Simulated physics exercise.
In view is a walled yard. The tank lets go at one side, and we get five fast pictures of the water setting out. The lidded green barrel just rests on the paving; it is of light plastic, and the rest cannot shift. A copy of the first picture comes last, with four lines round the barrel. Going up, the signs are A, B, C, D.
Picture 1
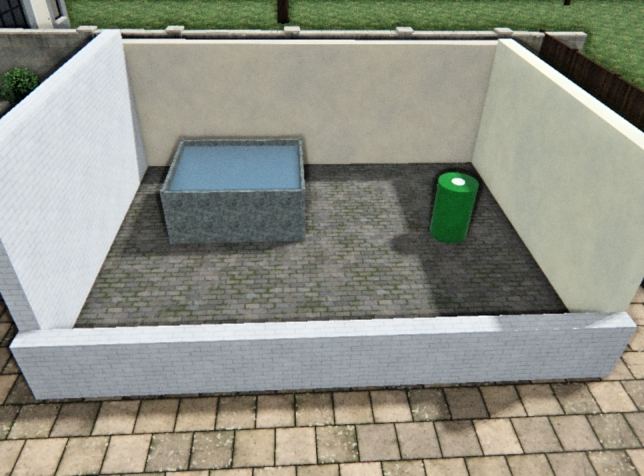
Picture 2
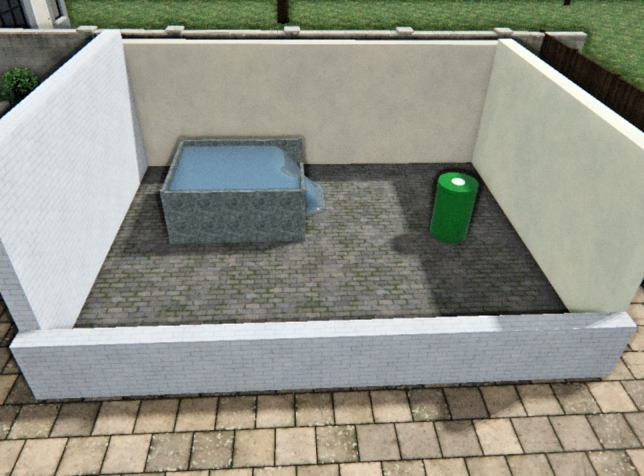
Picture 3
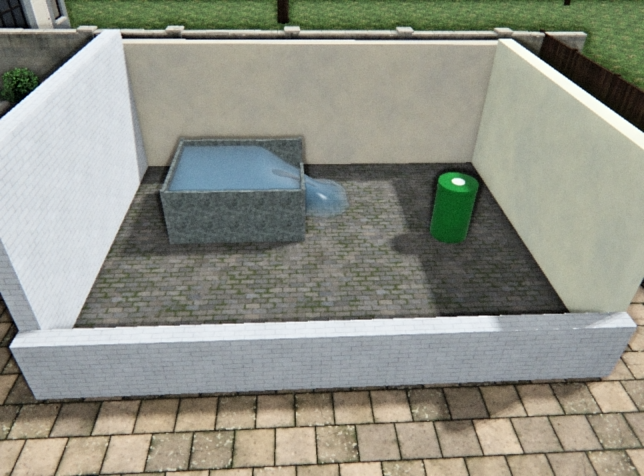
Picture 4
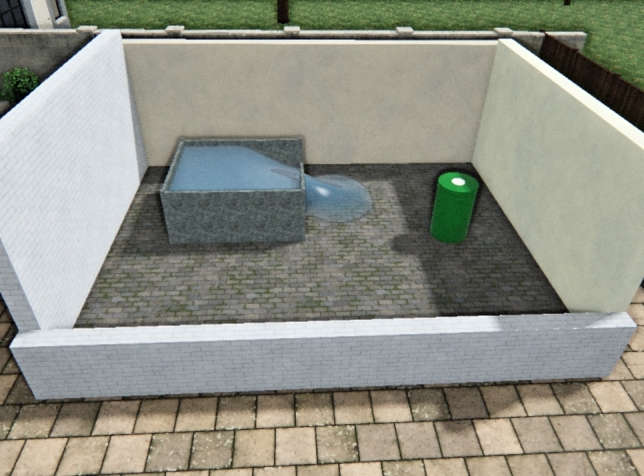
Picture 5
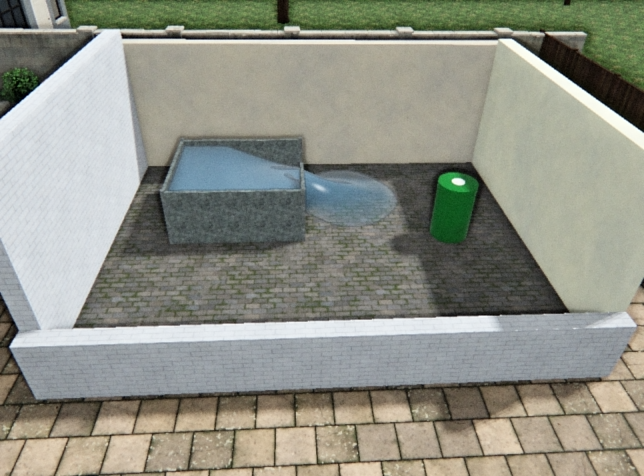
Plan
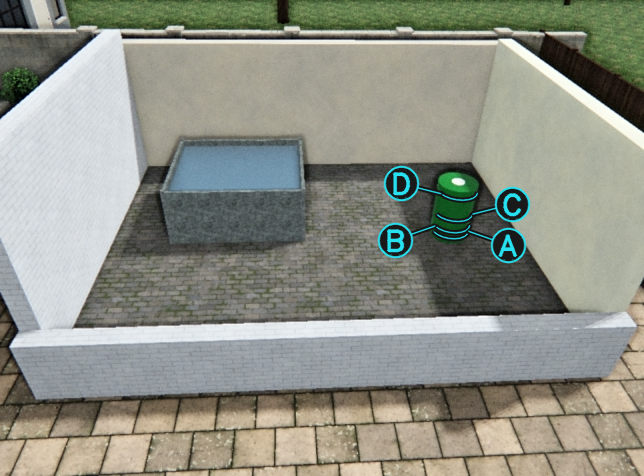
Water pours from the right side of a stone tank and spreads across the paved yard.
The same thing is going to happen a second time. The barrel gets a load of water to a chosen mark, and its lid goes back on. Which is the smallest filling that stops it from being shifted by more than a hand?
It is C.
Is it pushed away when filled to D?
No.
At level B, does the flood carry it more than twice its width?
No, less.
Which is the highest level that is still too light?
That would be B.
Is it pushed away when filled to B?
Yes.
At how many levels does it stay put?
Two of them.
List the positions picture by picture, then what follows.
Lid of the green barrel at (458, 182); tank full, its middle at (238, 168), in the first frame.
In the second frame, 1 % of the ground under water, its edge towards the barrel at (317, 209).
In the third frame, 3 % of the ground under water, its edge towards the barrel at (343, 205).
In the fourth frame, 6 % of the ground under water, its edge towards the barrel at (362, 211).
Lid of the green barrel at (458, 182); 9 % of the ground under water, its edge towards the barrel at (382, 215), in the fifth frame.
In cyan, A at (454, 238); B at (455, 232); C at (458, 221); D at (463, 200); from the bottom up A, B, C, D.
Choosing A, it is pushed about 5 times its own width away.
Choosing B, it is pushed about its own width away.
Choosing C, it does not move.
Choosing D, it does not move.
